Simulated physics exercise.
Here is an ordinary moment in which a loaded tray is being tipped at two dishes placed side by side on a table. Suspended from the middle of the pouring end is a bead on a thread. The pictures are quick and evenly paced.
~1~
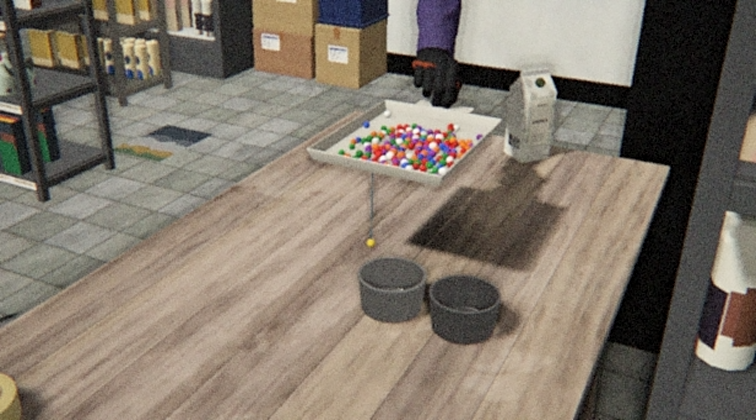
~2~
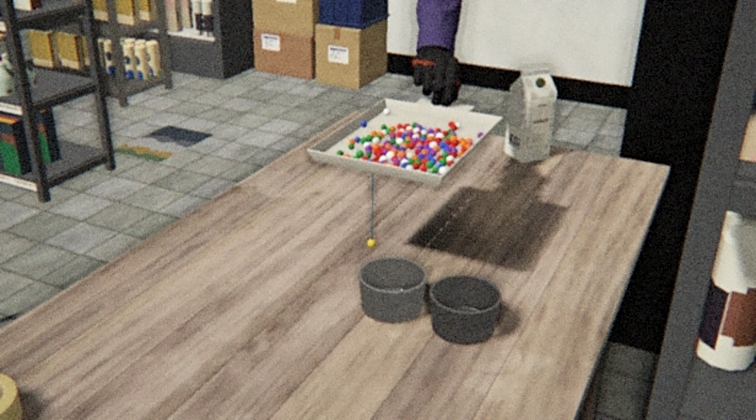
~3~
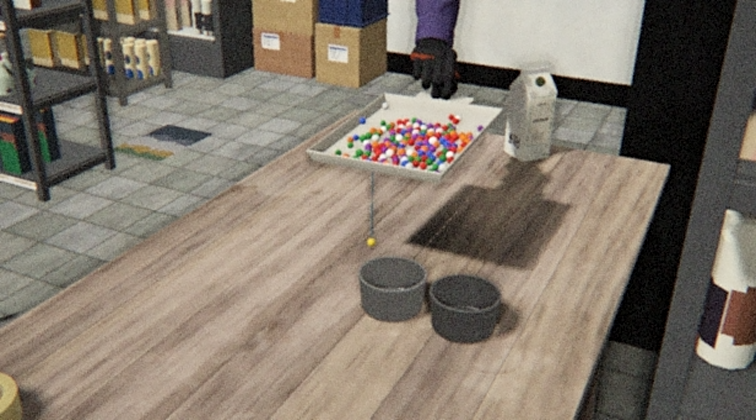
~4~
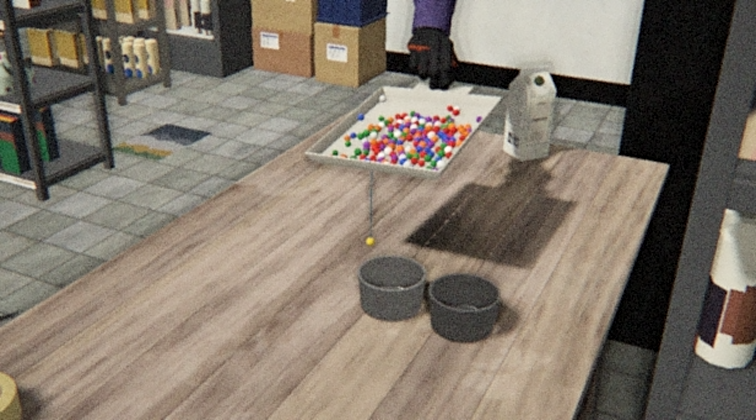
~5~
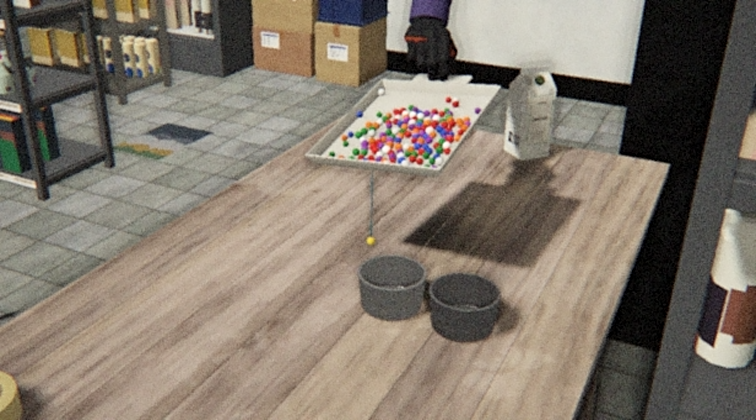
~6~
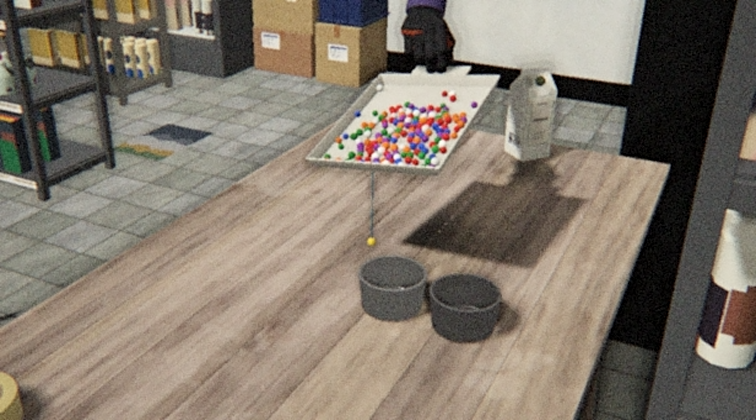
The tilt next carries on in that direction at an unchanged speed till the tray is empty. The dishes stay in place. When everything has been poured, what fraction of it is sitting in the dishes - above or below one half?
By the end, the dishes are holding not even half of the load, I'd say.
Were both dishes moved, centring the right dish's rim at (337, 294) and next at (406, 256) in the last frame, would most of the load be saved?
First try: Lower than half; second try: Lower than half.
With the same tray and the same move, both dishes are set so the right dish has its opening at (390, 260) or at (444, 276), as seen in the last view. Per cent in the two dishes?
Respectively 70 % and 0 %.
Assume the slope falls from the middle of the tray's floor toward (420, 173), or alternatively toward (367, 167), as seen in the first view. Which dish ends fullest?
Outcome by order - one: Left side; two: Left side.
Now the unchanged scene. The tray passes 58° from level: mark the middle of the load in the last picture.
Roughly (332, 168).
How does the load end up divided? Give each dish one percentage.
In the left dish you'd find about 0 % of the load, and in the right dish about 0 %.
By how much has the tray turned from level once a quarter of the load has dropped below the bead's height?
Roughly 60 degrees from level.
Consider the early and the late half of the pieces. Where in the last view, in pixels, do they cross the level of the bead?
Near (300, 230) to start, and near (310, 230) afterwards.
Just after the last frame, tray tipped steeply; roughly two thirds on the tray; roughly a quarter outside both; roughly a quarter in the air.
A moment on, tray tipped right over; almost all outside both; just a few in the air.
Further on, tray tipped past a quarter turn; every one outside both.
When it is over, tray tipped past a quarter turn; not one in the right dish; not one in the left dish; every one outside both.
